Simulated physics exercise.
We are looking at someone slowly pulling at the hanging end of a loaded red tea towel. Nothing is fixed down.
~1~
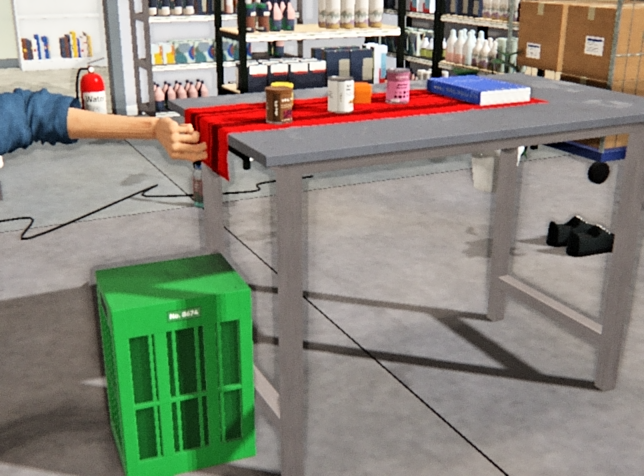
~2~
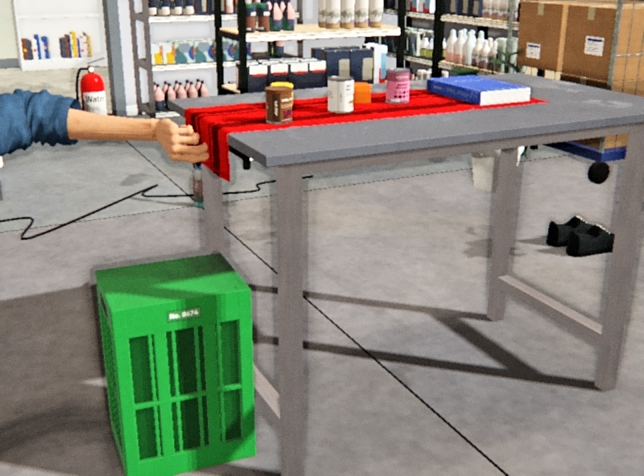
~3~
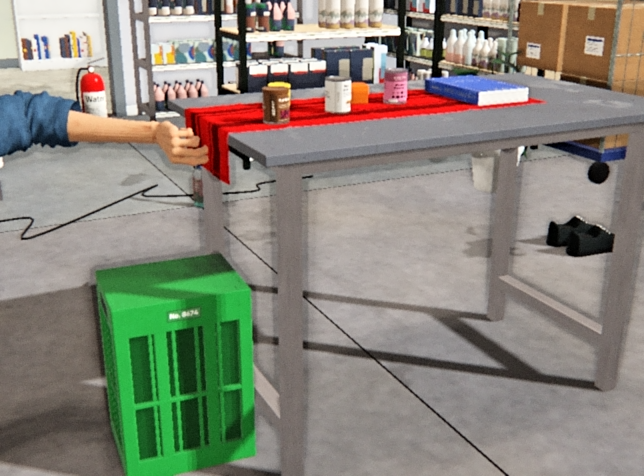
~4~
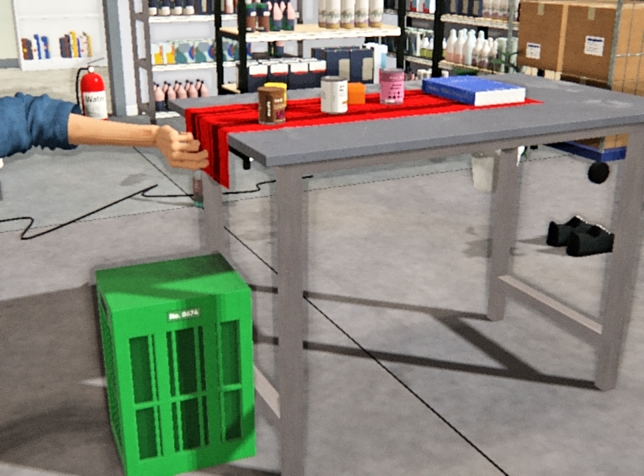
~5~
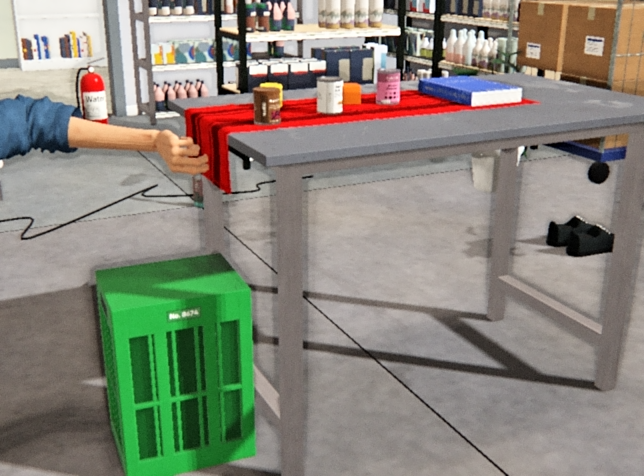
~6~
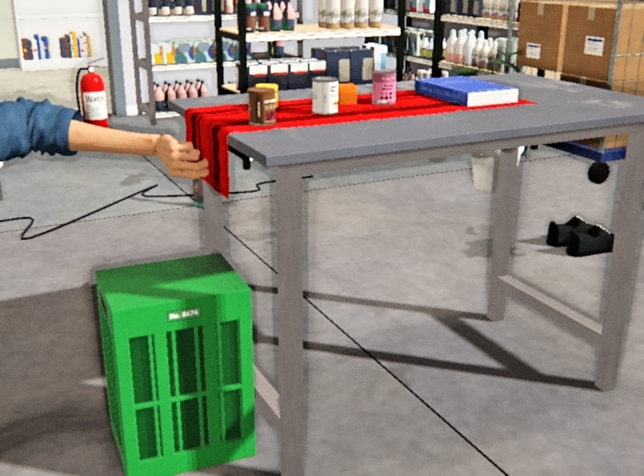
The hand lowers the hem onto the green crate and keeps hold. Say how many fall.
It carries off two.
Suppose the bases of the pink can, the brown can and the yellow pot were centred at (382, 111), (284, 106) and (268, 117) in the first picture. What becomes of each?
The pink can does not fall; the brown can falls; the yellow pot falls.
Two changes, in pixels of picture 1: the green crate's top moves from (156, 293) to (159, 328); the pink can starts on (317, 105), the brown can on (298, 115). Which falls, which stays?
The pink can is carried off, the brown can drops off.
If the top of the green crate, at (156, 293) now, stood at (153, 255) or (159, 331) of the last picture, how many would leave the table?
The count: 1 and 3.
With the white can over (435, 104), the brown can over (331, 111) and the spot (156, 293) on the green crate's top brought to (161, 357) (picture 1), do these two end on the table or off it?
The white can keeps its place on top; the brown can tumbles off.
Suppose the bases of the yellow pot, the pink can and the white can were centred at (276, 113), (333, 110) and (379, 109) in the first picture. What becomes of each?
The yellow pot falls, the pink can survives, the white can survives.
Soon after, hem near (208, 218); all still up.
After that, hem near (208, 258); brown can gone.
In the end, hem on the crate; brown can and yellow pot gone. The answer is two.
